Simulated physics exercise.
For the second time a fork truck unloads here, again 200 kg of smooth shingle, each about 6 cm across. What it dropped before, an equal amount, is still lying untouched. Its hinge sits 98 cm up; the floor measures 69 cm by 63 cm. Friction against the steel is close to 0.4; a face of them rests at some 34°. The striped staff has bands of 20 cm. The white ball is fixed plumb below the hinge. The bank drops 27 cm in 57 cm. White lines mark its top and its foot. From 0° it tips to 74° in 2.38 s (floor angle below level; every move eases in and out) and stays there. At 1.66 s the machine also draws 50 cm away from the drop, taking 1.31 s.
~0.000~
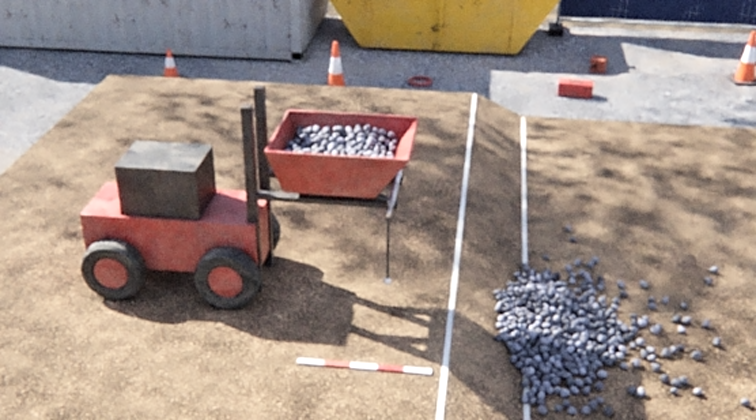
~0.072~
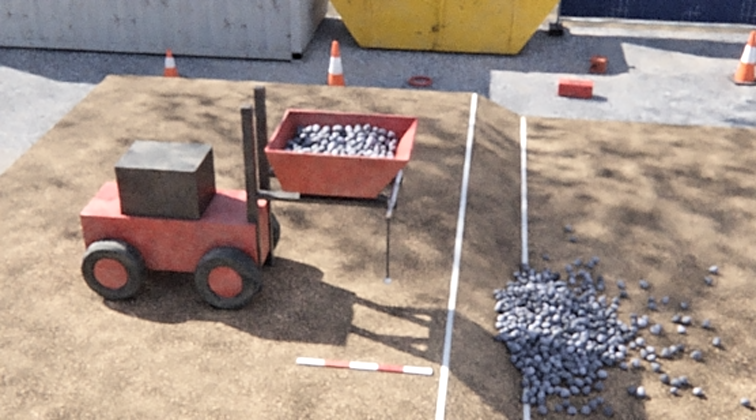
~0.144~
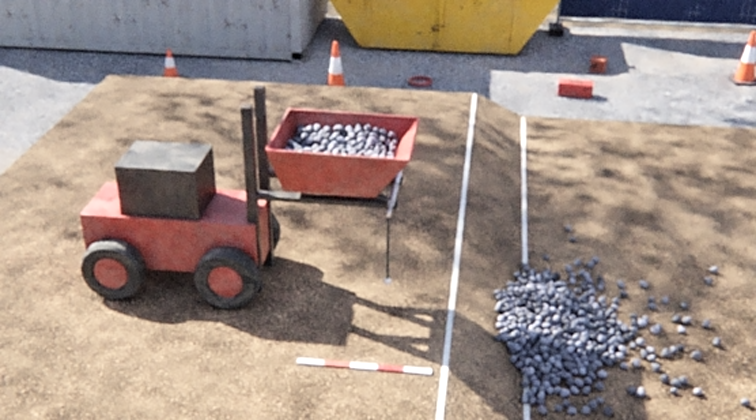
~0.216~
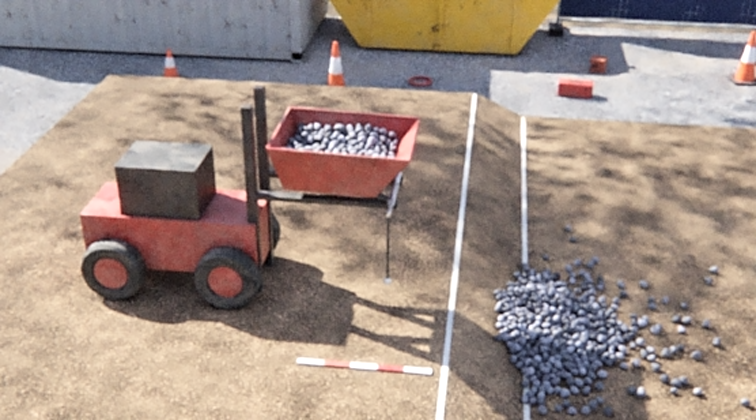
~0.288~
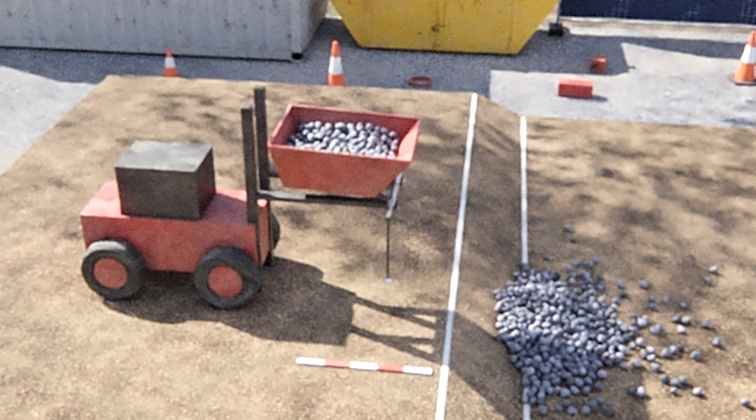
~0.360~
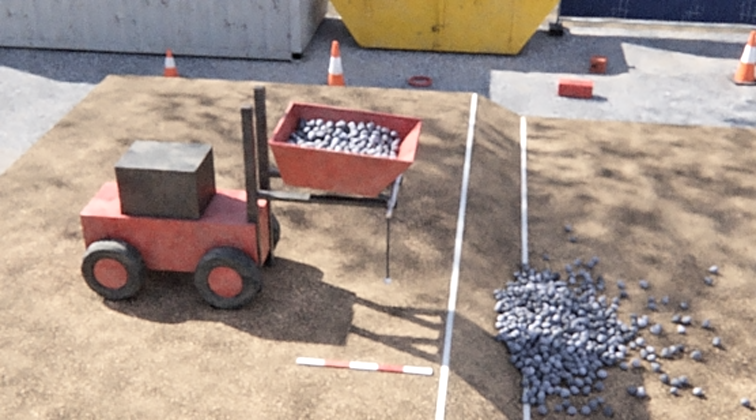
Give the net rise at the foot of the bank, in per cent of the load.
Close to 24 parts in a hundred.
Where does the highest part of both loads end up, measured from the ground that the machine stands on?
About 12 cm above it.
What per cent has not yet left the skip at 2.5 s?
Roughly 20 per cent is still inside.
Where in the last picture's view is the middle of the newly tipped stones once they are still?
Around (497, 309).
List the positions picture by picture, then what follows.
In the first picture, the skip is at 0°, its lip at (408, 161); the top of the load is at (347, 134). The earlier load is highest near (539, 310), 12 cm below ground level, 13 % on the top or the slope, 86 % at the foot of the bank.
In the second picture, lip at (408, 161), floor tilted 0°, highest stones at (348, 133); the stones move at 0.1 m/s on average.
In the third picture, lip at (409, 161), floor tilted 1°, highest stones at (342, 133); the stones move at 0.1 m/s on average.
In the fourth picture, the skip is at 2°, its lip at (410, 161); the top of the load is at (343, 132); the stones move at 0.1 m/s on average.
In the fifth picture, lip at (411, 162), floor tilted 3°, highest stones at (335, 132); the stones move at 0.2 m/s on average.
In the sixth picture, lip at (412, 162), floor tilted 5°, highest stones at (317, 130); the stones move at 0.2 m/s on average.
After 1.8 s the floor is at 62°; in per cent of one load, 97 in the skip, 16 on the top or the slope, 86 at the foot of the bank; the foremost stones are at (739, 347).
After 2.5 s the floor is at 74°; in per cent of one load, 20 in the skip, 81 on the top or the slope, 98 at the foot of the bank; the foremost stones are at (739, 347).
After 3.4 s the floor is at 74°; in per cent of one load, 0 in the skip, 89 on the top or the slope, 110 at the foot of the bank; the foremost stones are at (739, 347).
After 5.7 s the floor is at 74°; in per cent of one load, 0 in the skip, 89 on the top or the slope, 110 at the foot of the bank; the foremost stones are at (739, 347). Net gain at the foot of the bank, 24.
